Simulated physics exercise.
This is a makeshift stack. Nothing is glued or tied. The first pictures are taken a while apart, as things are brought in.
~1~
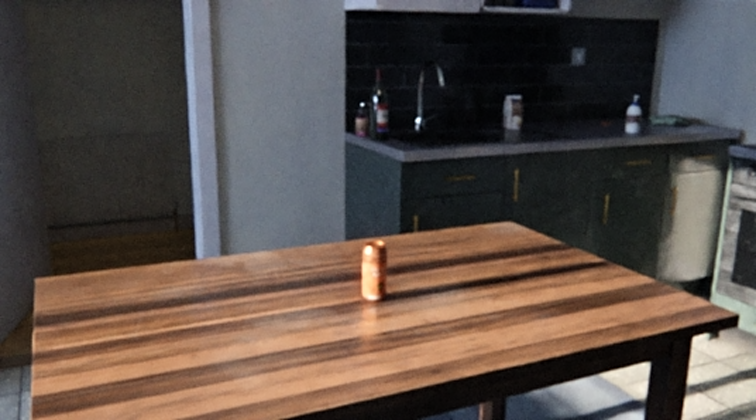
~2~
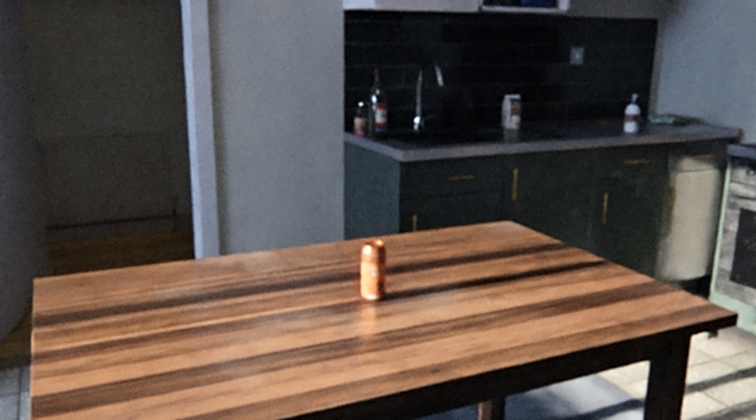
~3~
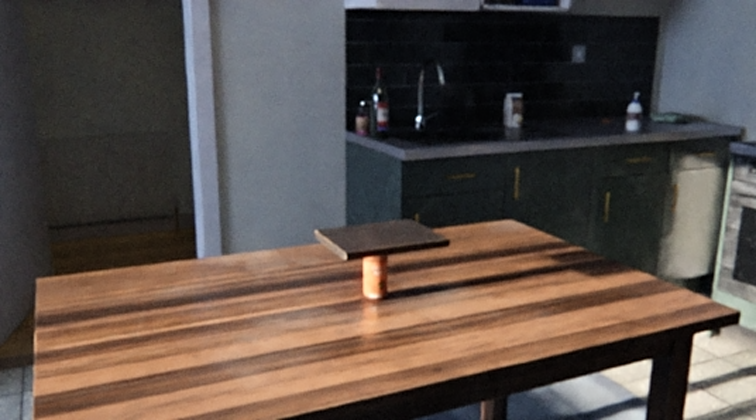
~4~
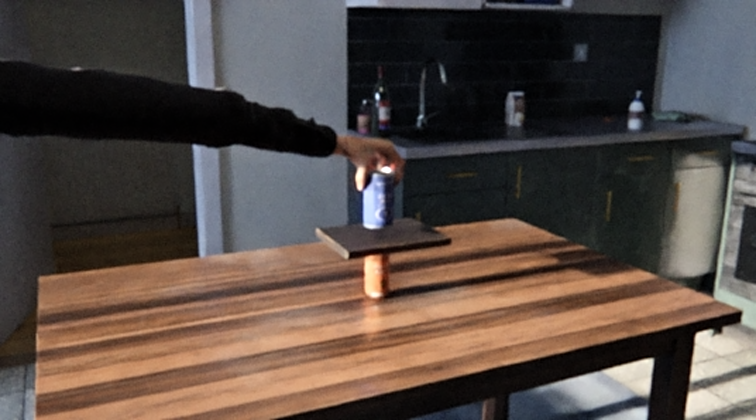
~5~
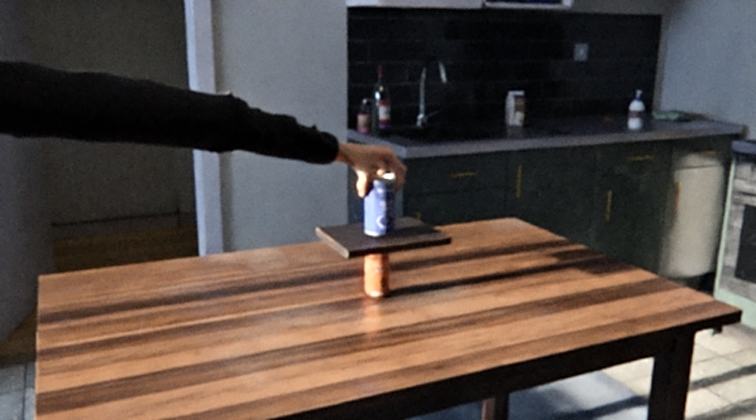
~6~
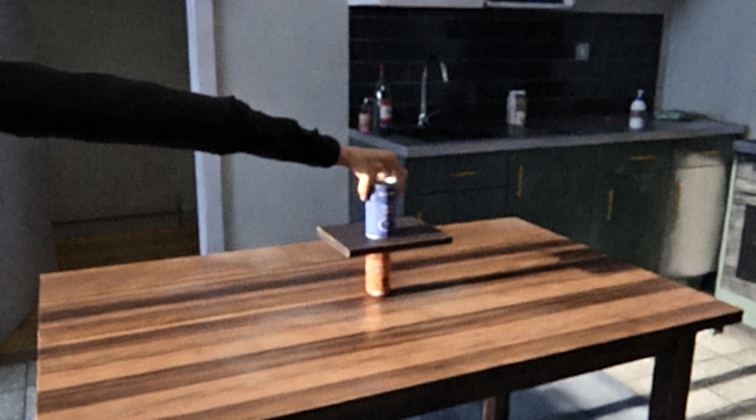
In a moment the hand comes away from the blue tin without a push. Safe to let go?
Here the stack holds.
Then, 0.50 s later than the last frame, all is still.
Then, 1.30 s later than the last frame, blue tin resting near (381, 209).
When it is over, all 3 as before. End places, in pixels of the last picture, blue tin near (382, 209). The stack stays up.
